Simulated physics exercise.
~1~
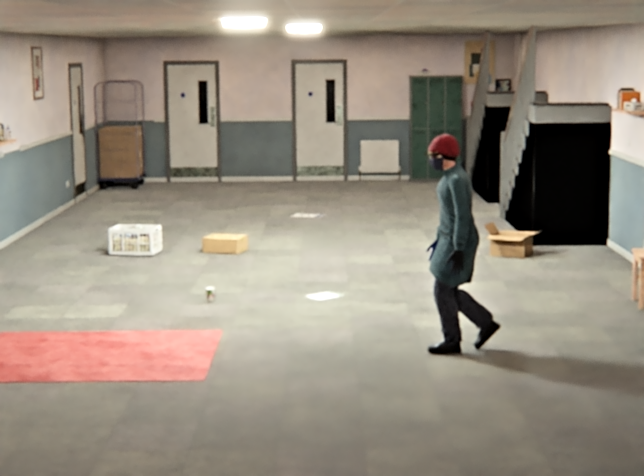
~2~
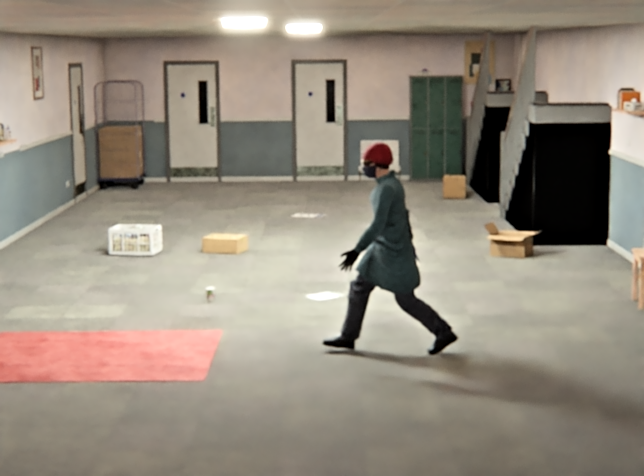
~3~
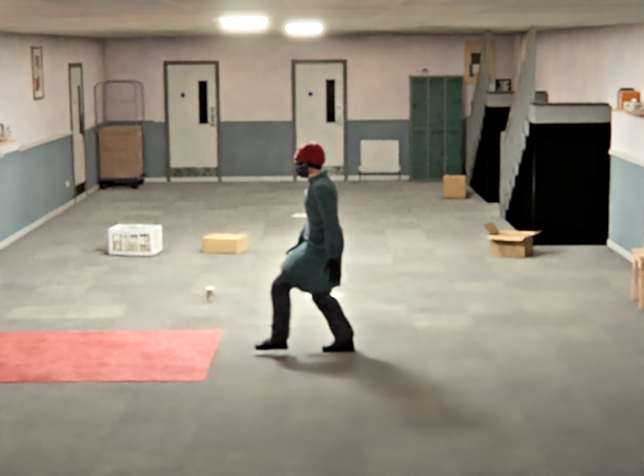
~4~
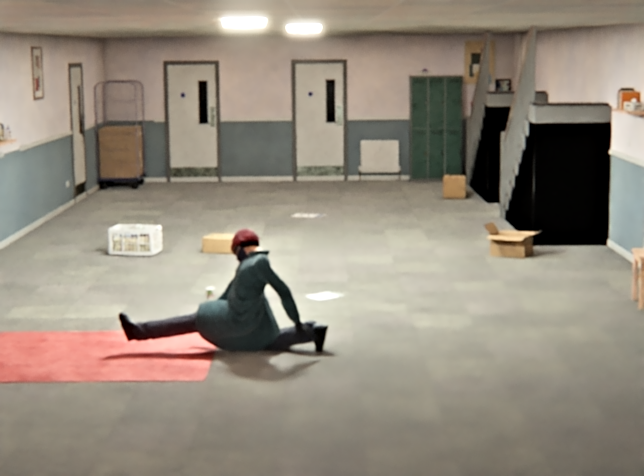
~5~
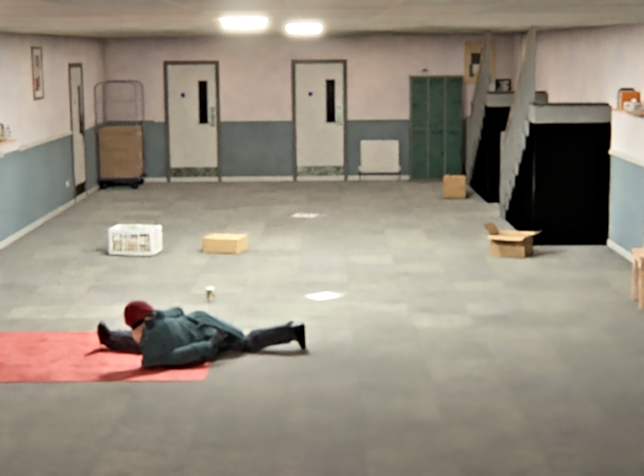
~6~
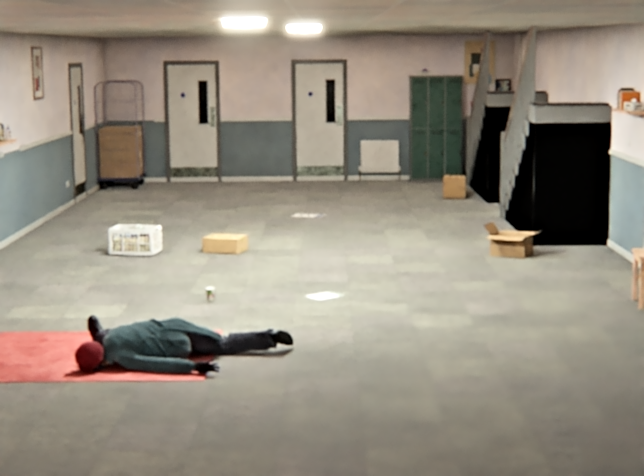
The footage shows a person in a red head covering and long dark green coat walking left across a grey-floored room towards a red mat, then dropping with legs spread and toppling forward, ending stretched out with head and upper body on the mat and one leg trailing off it.
